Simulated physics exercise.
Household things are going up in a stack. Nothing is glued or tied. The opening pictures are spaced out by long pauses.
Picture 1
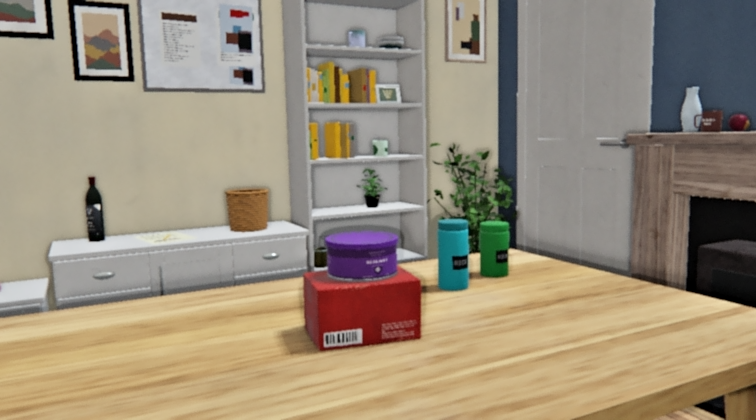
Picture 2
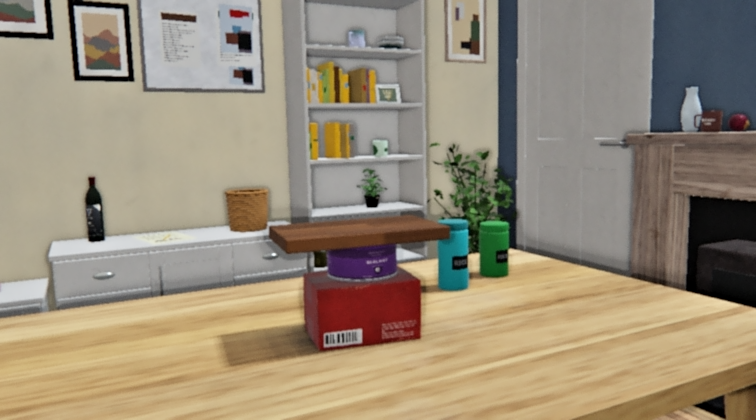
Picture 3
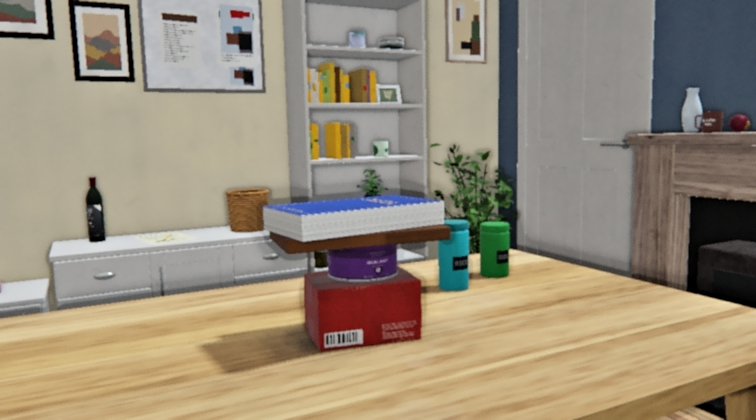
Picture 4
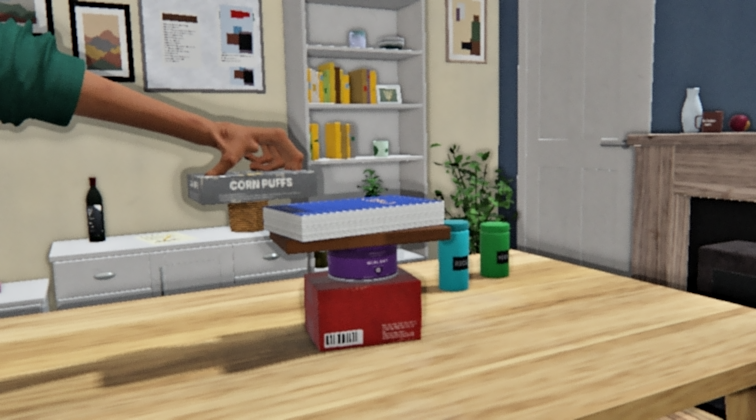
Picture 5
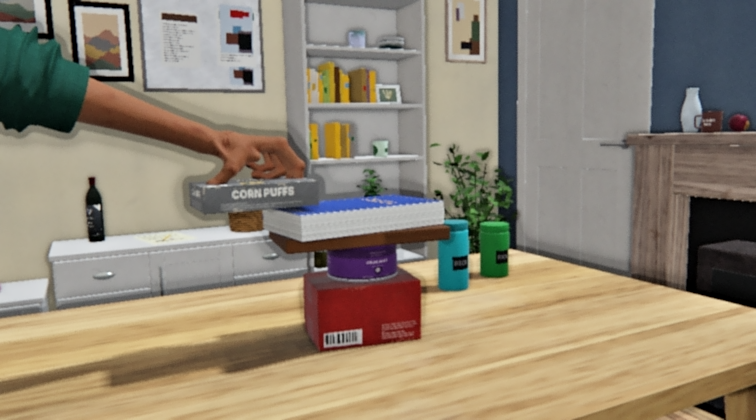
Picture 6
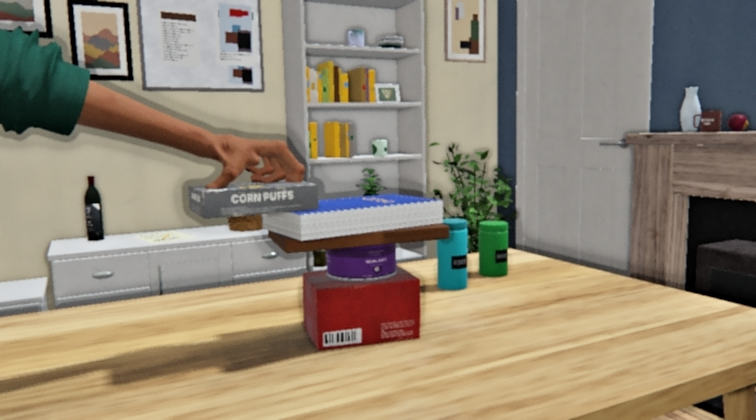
An arm reached in from the left after a brown board, then a blue-topped book, had joined a purple tin on a red box, and it lowered a grey packet onto the book's left edge.
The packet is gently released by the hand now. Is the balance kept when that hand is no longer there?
Most likely the pile cannot bear the load.
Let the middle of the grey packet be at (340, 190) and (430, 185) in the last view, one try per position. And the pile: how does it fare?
So the first time it does not fall and the second time it goes over.
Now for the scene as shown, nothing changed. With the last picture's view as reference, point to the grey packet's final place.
Somewhere around (175, 349) in the last picture.
Then, 0.30 s later than the last frame, grey packet now fallen.
Then, 0.40 s later than the last frame, things are still on the move.
Then, 0.60 s later than the last frame, as before.
When it is over, fallen, grey packet; the other 6 as before. End places, in pixels of the last picture, grey packet near (175, 349). The pile comes apart.
